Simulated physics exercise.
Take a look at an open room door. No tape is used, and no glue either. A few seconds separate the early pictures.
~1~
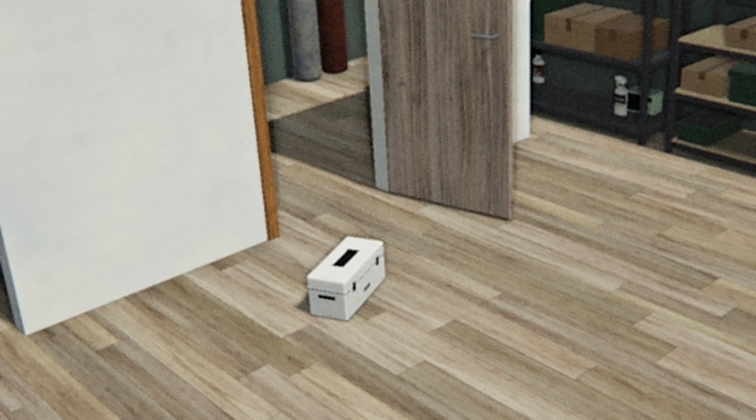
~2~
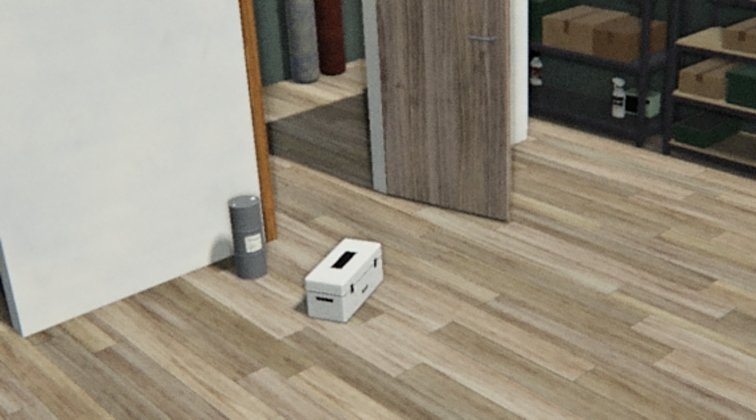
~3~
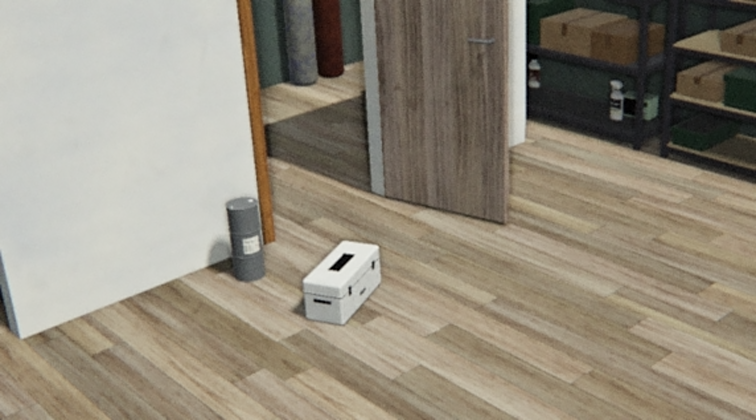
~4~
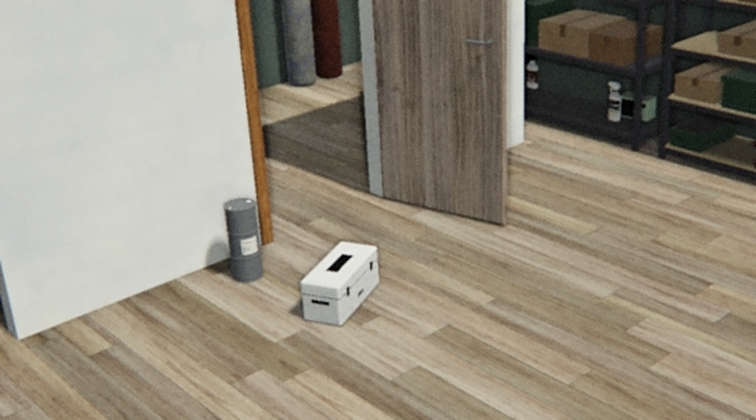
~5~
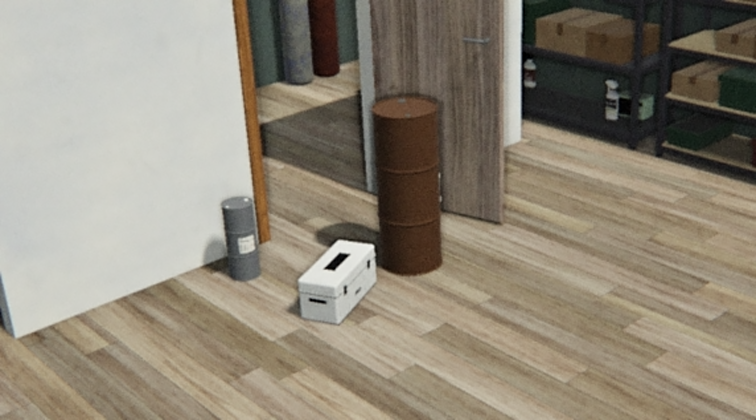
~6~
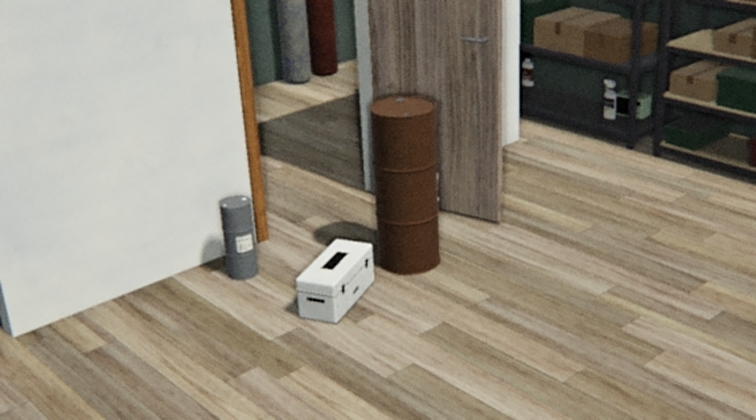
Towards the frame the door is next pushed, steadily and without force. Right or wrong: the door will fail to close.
Right, it fails to close.
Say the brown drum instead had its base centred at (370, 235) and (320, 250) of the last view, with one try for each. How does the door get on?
Well, the first time the door halts partway, and the second time it halts partway.
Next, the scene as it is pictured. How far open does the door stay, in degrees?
Angle: About 70°.
Then, 0.50 s later than the last frame, open by 89°.
Then, 0.70 s later than the last frame, open by 76°.
When it is over, open by 70°; all 3 as before. End places, in pixels of the last picture, brown drum near (405, 186).
